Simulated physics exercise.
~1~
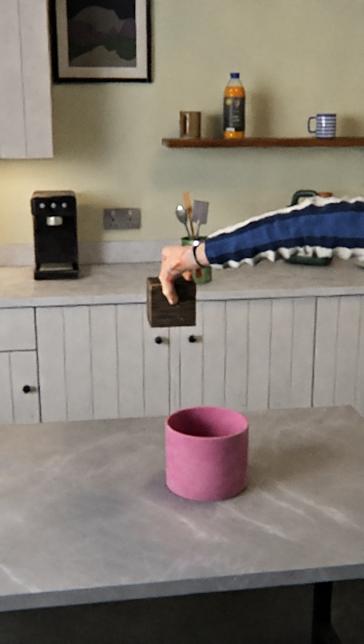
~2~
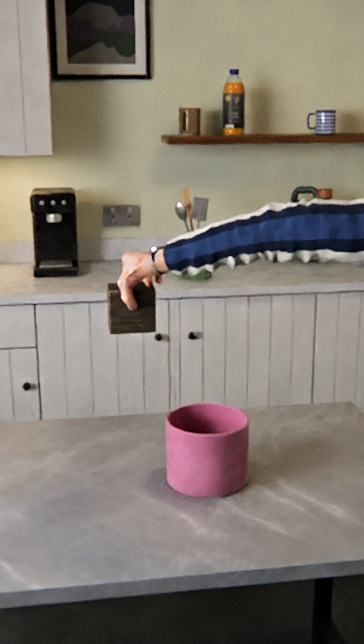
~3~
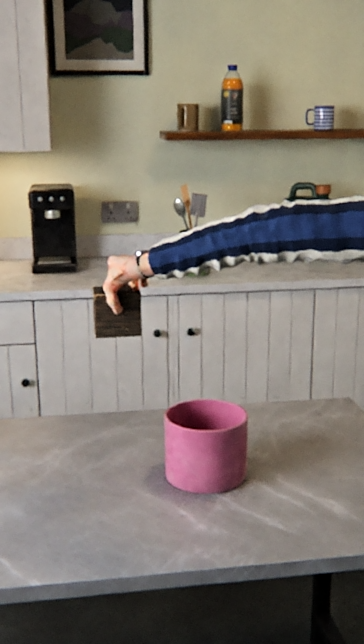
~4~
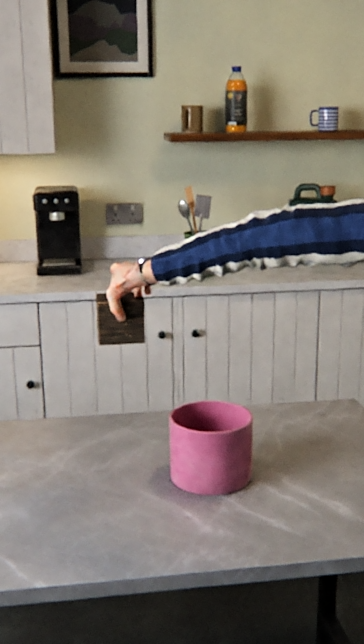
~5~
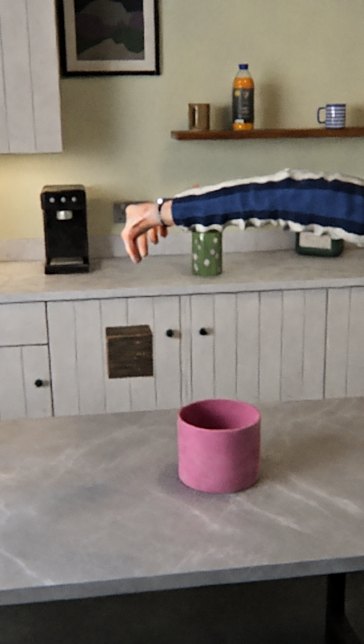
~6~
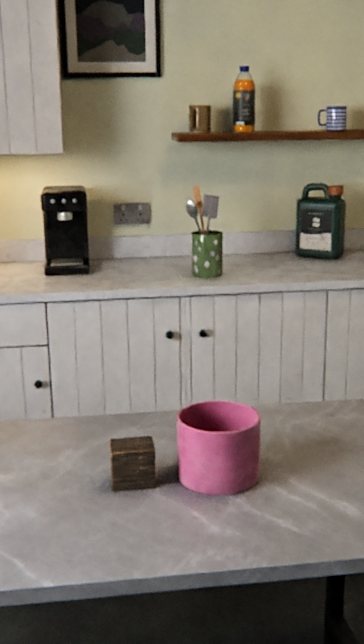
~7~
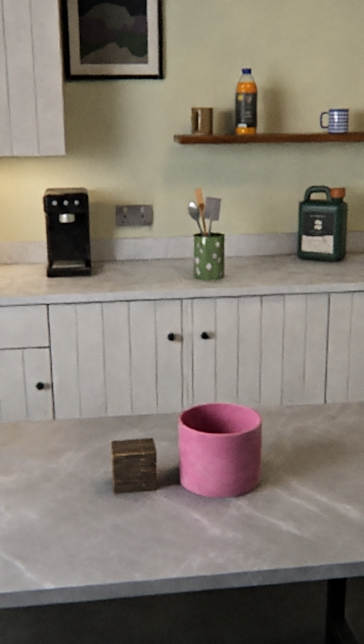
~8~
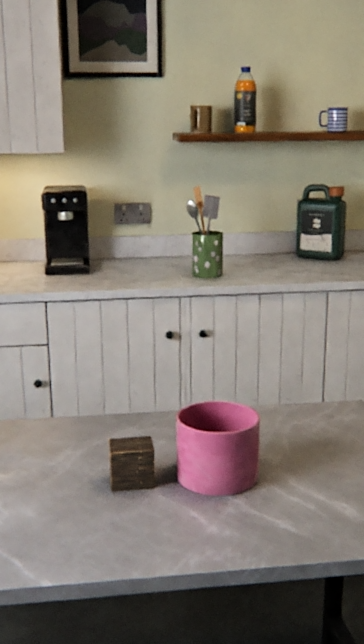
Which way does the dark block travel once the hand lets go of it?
It moves down, landing on the table beside the pink container.
